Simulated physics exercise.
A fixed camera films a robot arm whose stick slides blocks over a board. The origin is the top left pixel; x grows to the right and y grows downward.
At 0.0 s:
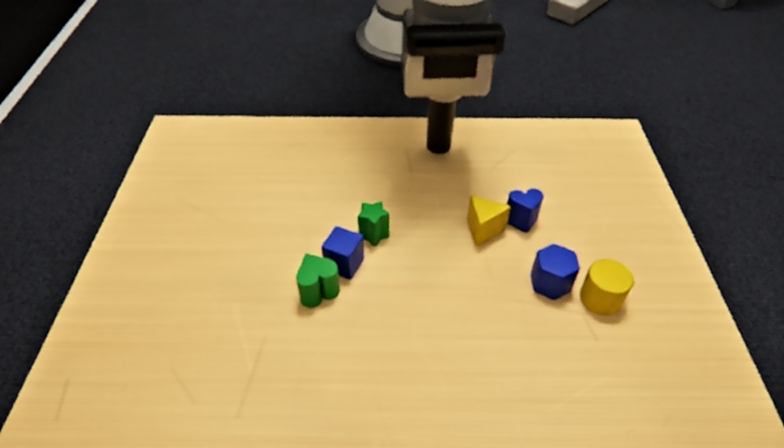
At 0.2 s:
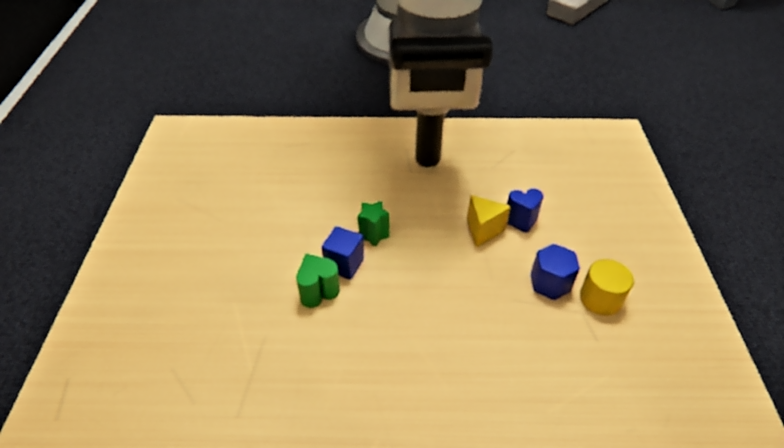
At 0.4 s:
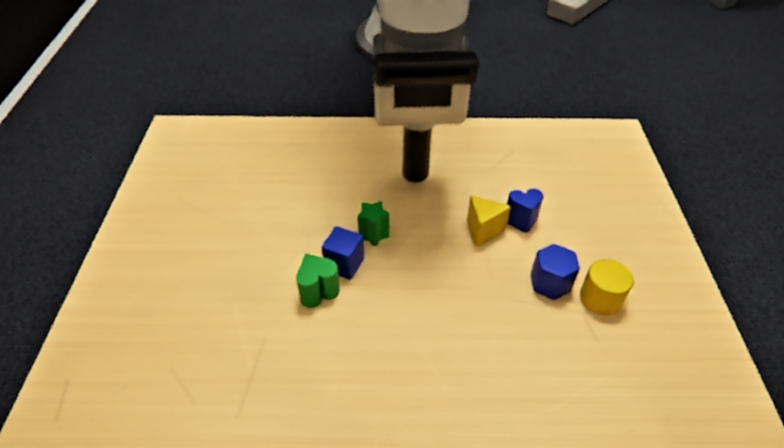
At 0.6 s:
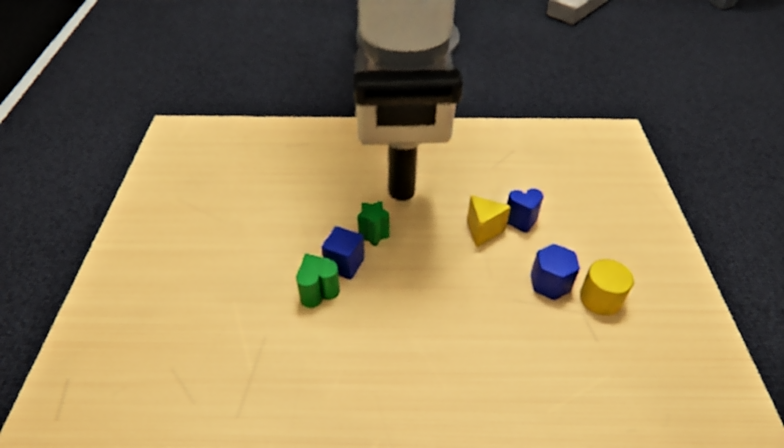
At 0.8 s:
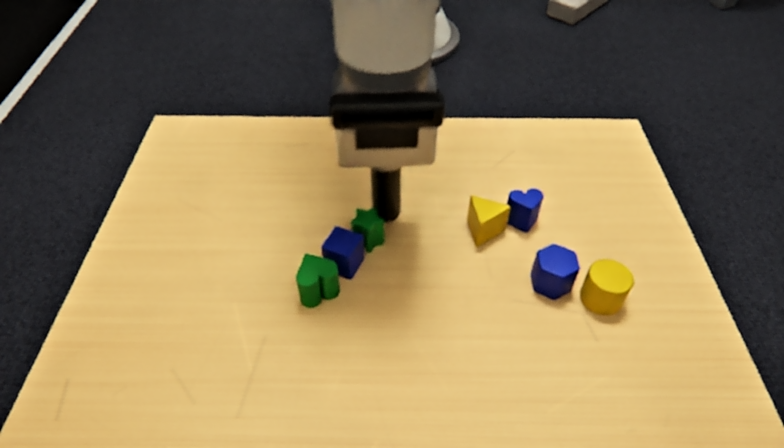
On a wooden board, a robot arm moves down-left and nudges the green star toward the blue block.
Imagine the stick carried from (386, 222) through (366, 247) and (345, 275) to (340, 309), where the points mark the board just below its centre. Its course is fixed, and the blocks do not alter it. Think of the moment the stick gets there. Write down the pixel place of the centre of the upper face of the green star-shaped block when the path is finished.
(307, 306)
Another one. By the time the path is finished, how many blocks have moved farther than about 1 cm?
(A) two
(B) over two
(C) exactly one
Correct choice: B.
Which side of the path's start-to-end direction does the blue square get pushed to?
Side: Right.
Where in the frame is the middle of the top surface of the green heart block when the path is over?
I'd place it at (237, 329), taking the centre of its top.
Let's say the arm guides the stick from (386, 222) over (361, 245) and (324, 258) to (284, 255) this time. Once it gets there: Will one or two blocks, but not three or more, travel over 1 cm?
Answer: No.
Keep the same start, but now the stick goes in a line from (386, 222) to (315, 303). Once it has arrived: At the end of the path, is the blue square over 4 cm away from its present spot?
Yes, it checks out.
The first path, step by step. One third of the way, stick at (365, 238); green heart block at (298, 285); blue square at (322, 264); green star-shaped block at (344, 244).
Two thirds of the way, stick at (344, 266); green heart block at (264, 314), turned 20° clockwise; blue square at (292, 293), turned 10° clockwise; green star-shaped block at (319, 274).
At the end, stick at (339, 300); green heart block at (237, 329), turned 40° clockwise; blue square at (273, 317), turned 35° clockwise; green star-shaped block at (307, 306), turned 30° clockwise.
